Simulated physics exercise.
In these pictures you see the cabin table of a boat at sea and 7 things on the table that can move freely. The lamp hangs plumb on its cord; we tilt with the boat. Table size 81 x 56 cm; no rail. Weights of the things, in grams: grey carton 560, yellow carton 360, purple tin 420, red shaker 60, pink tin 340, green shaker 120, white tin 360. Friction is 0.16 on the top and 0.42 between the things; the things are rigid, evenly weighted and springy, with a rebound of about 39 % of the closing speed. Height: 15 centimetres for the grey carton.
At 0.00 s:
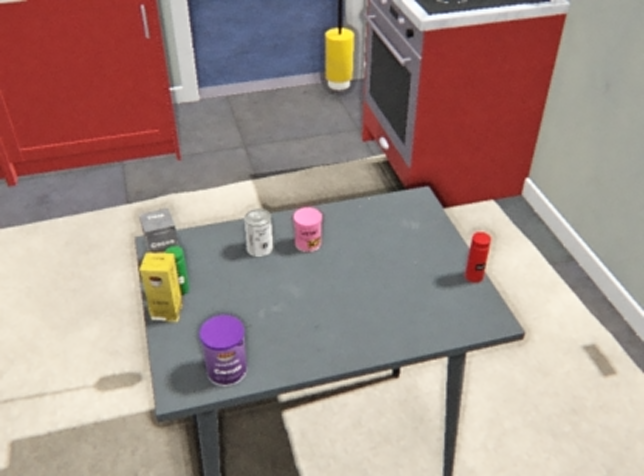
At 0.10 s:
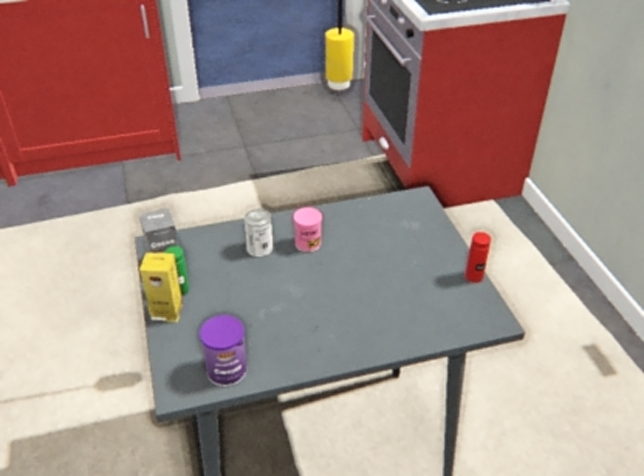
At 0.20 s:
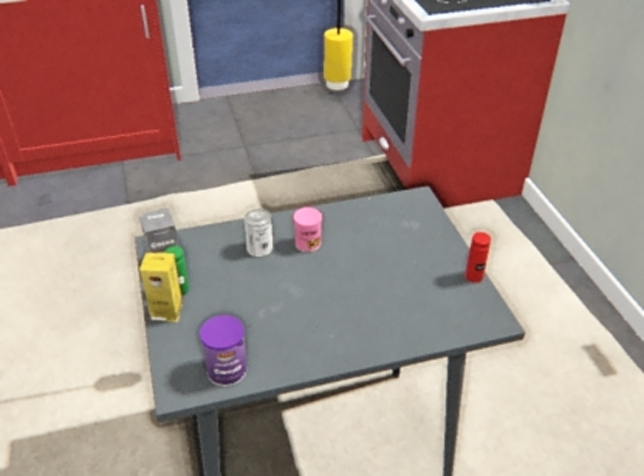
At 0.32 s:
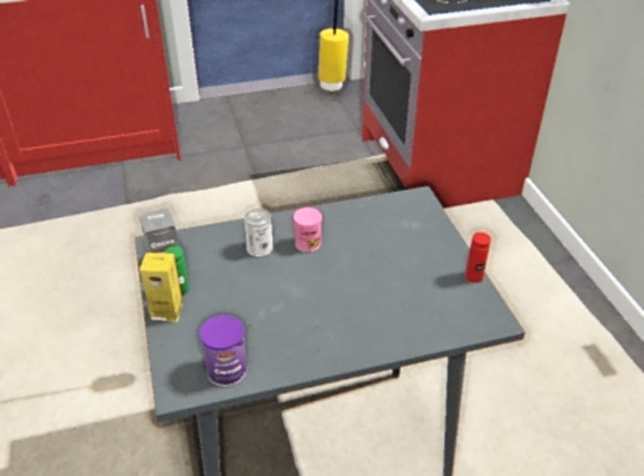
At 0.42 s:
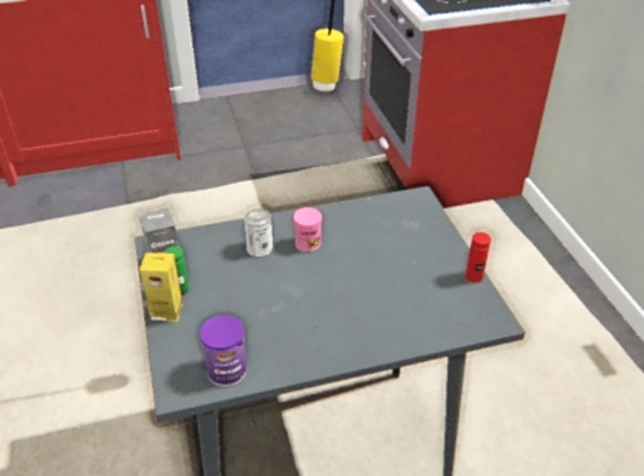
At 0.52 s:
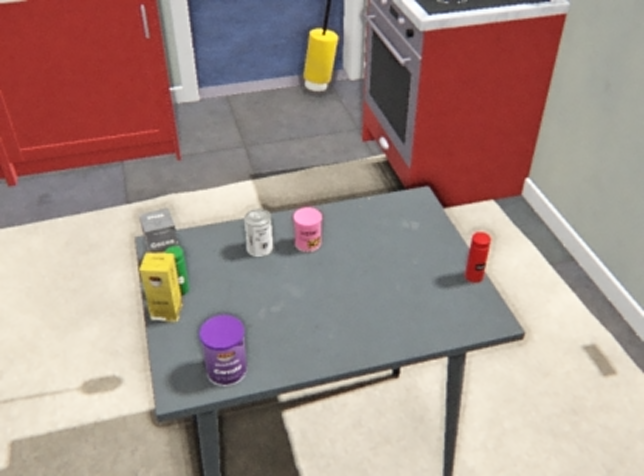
In the cabin, the hanging yellow lamp swings slightly left while everything on the table stays still.
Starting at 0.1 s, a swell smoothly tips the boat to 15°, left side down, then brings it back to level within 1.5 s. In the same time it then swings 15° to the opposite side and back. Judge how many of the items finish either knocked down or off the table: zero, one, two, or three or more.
Items affected: Three or more.
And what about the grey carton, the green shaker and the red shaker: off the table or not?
Afterwards, the grey carton leaves its support, the green shaker leaves its support, and the red shaker stays on its support.
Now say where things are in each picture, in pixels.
The first picture shows boat level; grey carton (161, 243); yellow carton (162, 288).
The second picture shows boat level; pink tin (308, 230); green shaker (177, 271).
The third picture shows boat level; white tin (259, 233); purple tin (225, 351).
The fourth picture shows boat heeled 3°, left side down; red shaker (478, 258); pink tin (308, 230).
The fifth picture shows boat heeled 6°, left side down; green shaker (177, 271); white tin (259, 233).
The sixth picture shows boat heeled 9°, left side down; grey carton (161, 243); yellow carton (162, 288).
Around 1.32 s, boat heeled 5°, left side down; grey carton, yellow carton, purple tin and green shaker now off the table; red shaker shifted 20 cm; white tin shifted 20 cm.
Around 1.72 s, boat heeled 1°, right side down; red shaker shifted 26 cm; white tin shifted 26 cm; pink tin shifted 26 cm.
Finally (3.6 s), off the table, grey carton, yellow carton, purple tin and green shaker; the other 3 still in place (within 5 cm).
